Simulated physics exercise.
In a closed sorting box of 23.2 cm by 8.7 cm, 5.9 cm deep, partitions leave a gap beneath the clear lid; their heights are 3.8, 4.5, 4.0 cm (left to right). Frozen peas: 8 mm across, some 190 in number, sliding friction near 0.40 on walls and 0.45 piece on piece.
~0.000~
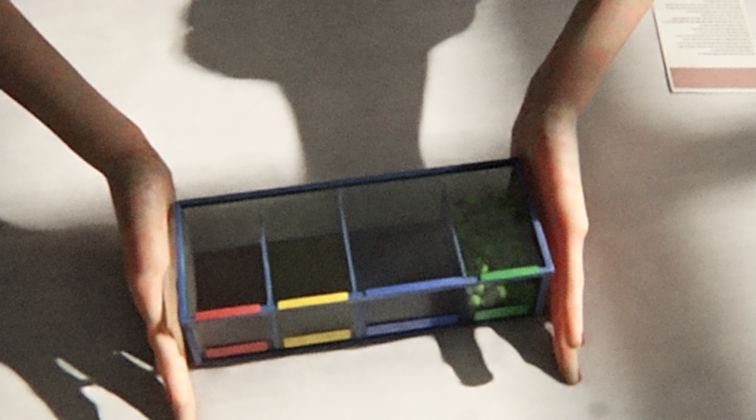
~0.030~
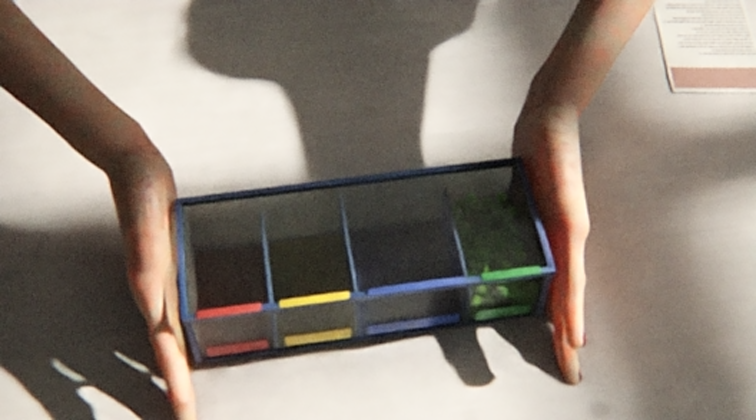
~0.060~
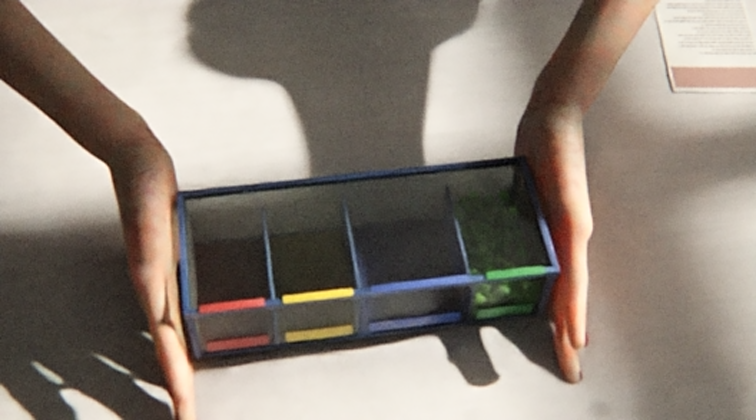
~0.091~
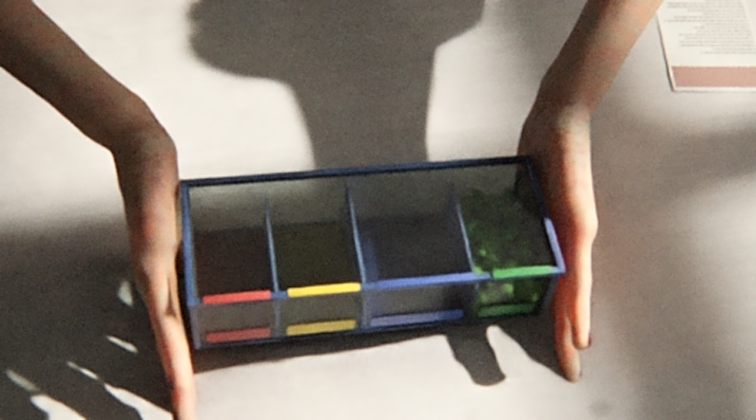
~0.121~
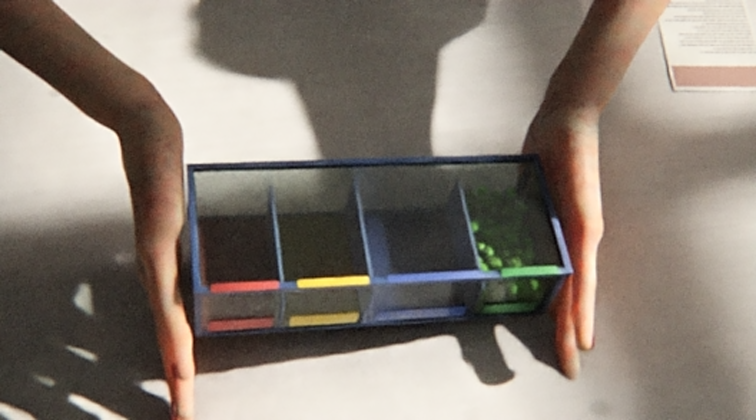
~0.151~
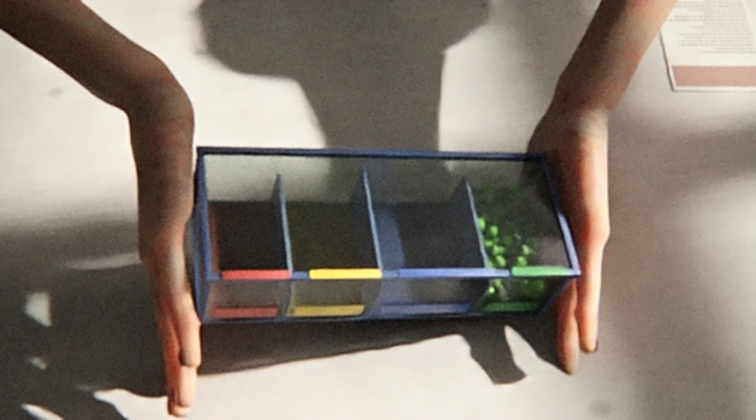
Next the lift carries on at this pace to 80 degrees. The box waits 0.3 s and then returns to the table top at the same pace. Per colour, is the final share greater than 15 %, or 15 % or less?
My prediction: Red: Does not clear the bar; blue: Does not clear the bar; green: Clears the bar; yellow: Does not clear the bar.
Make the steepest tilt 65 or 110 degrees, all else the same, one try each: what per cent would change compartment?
Some 0 and some 0 per cent, respectively.
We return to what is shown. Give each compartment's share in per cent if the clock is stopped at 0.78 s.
Red 0; blue 0; green 100; yellow 0.
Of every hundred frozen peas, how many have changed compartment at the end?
Roughly 0 in a hundred.
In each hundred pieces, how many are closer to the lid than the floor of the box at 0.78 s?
About 30 per cent.
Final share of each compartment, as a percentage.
Red: 0%; blue: 0%; green: 100%; yellow: 0%.
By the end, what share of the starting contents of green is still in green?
Around 100 percent stays put.
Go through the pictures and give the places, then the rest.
The first frame shows box tilt 0 degrees, front corners at (186, 318) and (546, 269); green 100 %.
The second frame shows box tilt 1 degrees, front corners at (188, 316) and (548, 269).
The third frame shows box tilt 2 degrees, front corners at (190, 311) and (551, 268).
The fourth frame shows box tilt 6 degrees, front corners at (194, 301) and (557, 269), lowest corner right front.
The fifth frame shows box tilt 10 degrees, front corners at (201, 289) and (564, 269), lowest corner right front.
The sixth frame shows box tilt 15 degrees, front corners at (211, 275) and (572, 271), lowest corner right front; green 100 %. The box's pace is about 160 degrees a second.
After 0.78 s, tilt 80 degrees; green 100 %.
Then, at 1.20 s, tilt 45 degrees; green 100 %.
Then, at 1.69 s, tilt 0 degrees; green 100 %.
In the end, at 2.0 s, red 0 %, blue 0 %, green 100 %, yellow 0 %.
